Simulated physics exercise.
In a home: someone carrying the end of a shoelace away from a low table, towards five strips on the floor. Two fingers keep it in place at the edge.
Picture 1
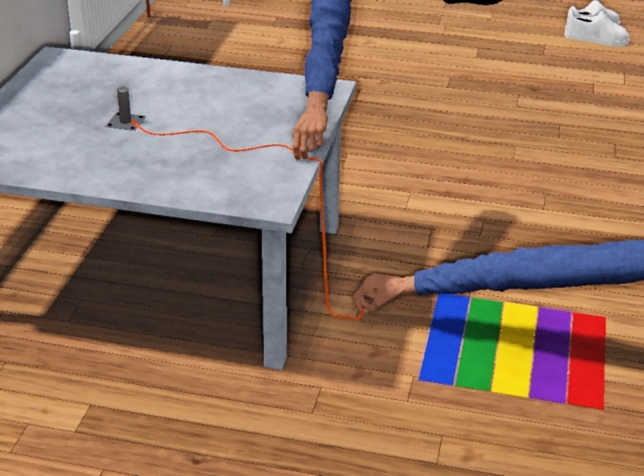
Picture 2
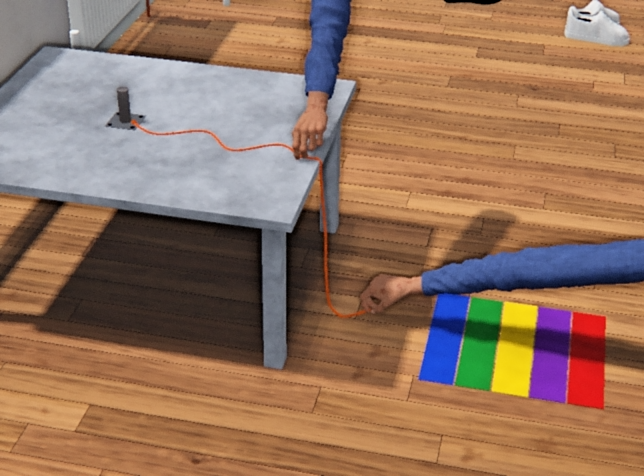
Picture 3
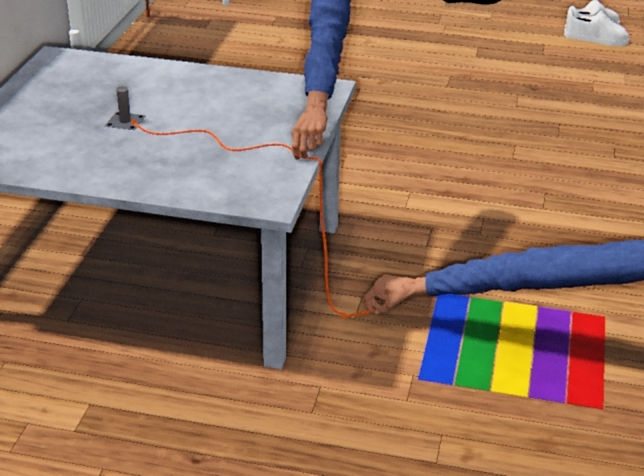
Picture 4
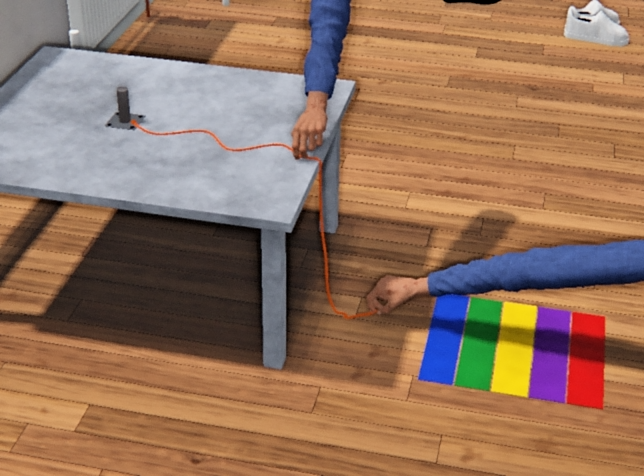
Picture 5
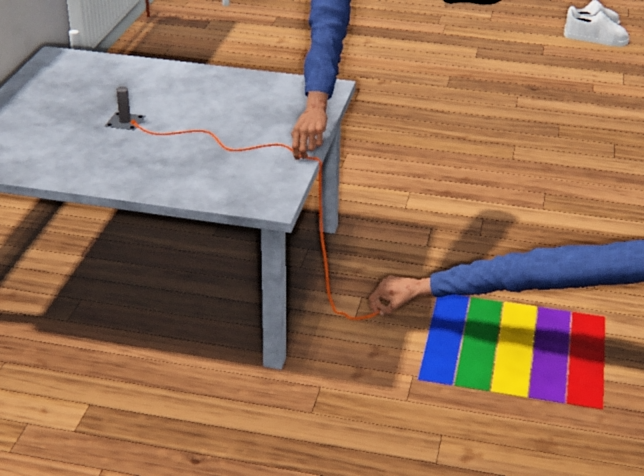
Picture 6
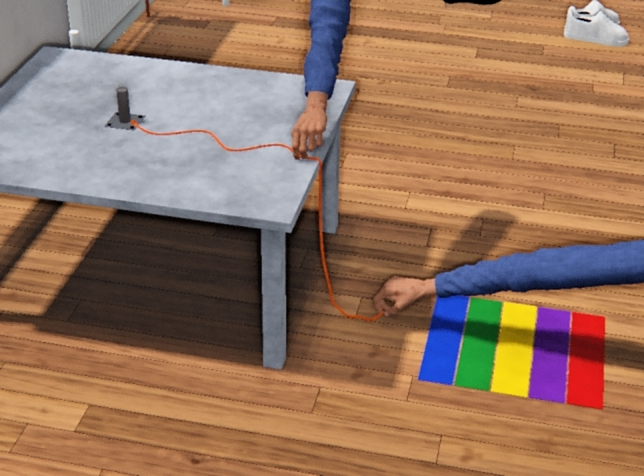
Beside a low grey table on a wooden floor, one hand pressing an orange cord at the edge, another drawing its end slightly right.
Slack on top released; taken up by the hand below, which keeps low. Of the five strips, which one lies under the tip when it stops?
The yellow strip.
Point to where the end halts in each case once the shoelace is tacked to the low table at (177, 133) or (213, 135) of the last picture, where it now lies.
(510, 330); (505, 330).
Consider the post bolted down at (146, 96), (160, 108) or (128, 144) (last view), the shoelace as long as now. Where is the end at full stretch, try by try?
Close to (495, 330), (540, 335) and (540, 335) in that order.
Early on, end near (445, 321); over blue.
Midway, end near (490, 328); over green.
At the end of the slack, end near (517, 332); over yellow. The yellow one.
